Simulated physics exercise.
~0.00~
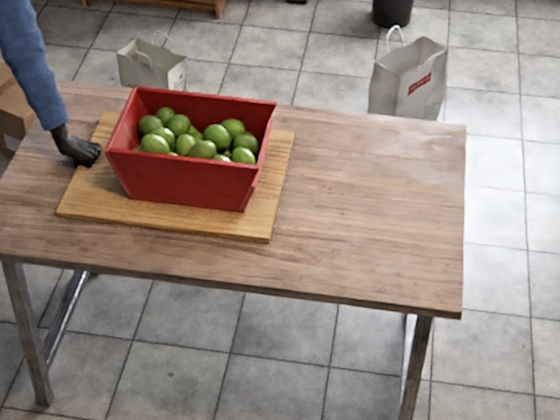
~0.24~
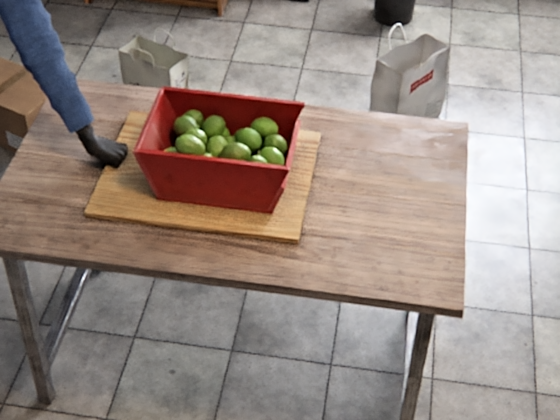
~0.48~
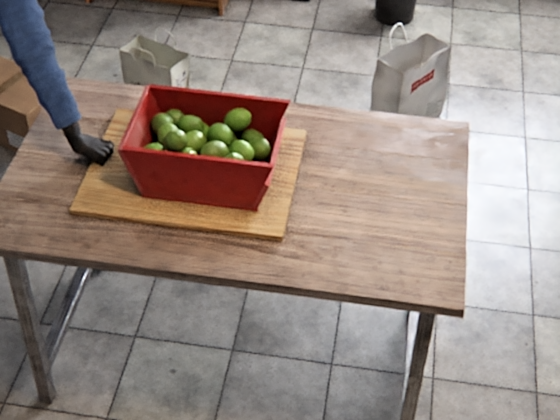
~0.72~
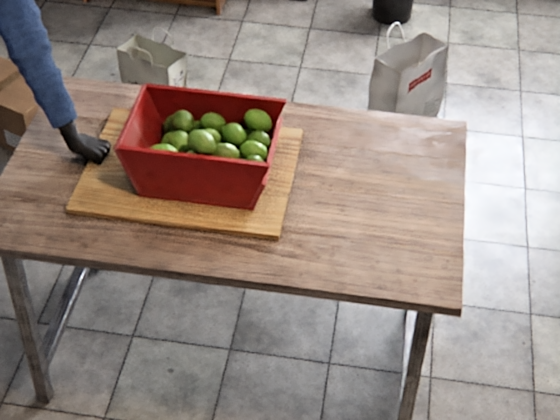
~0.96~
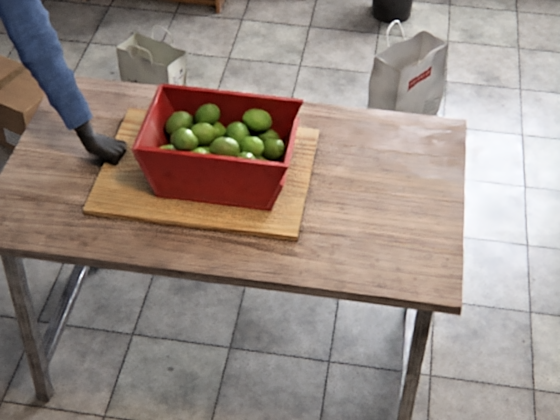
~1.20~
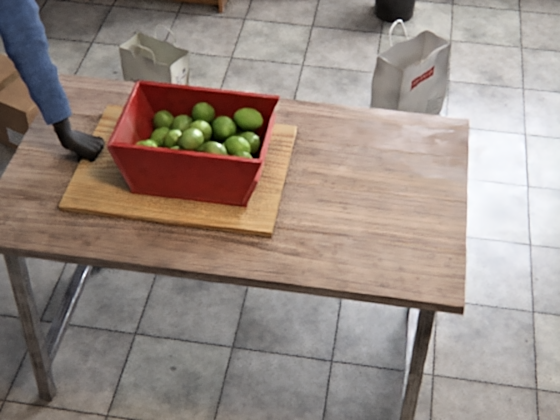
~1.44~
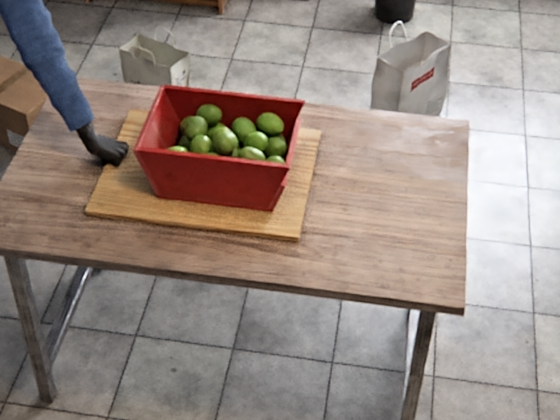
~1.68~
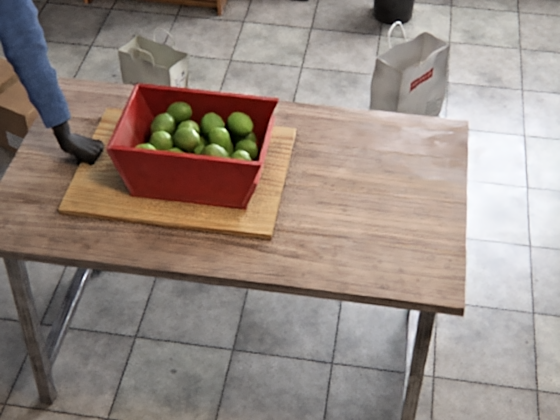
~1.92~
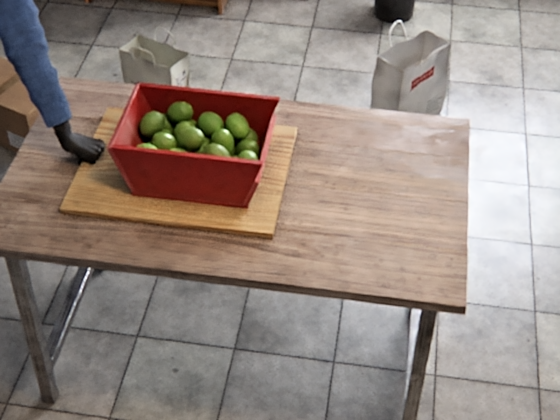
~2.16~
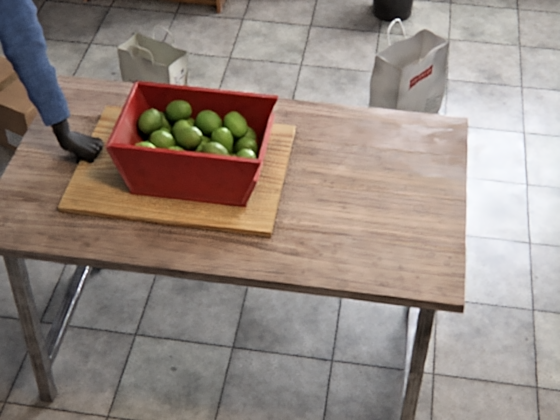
To begin with, a red basket with sloping ends, heaped with green limes, sits on a wooden board on a table, with a dark hand in a blue sleeve at the board's left edge. The board and basket shift a short way right, then slide back left in smaller steps. They move right again, return left, and repeat the same swing once more, the hand staying beside the board. The limes jostle and change places inside the basket. Finally the board rests toward the left, nearly still, with the limes all still in the basket.
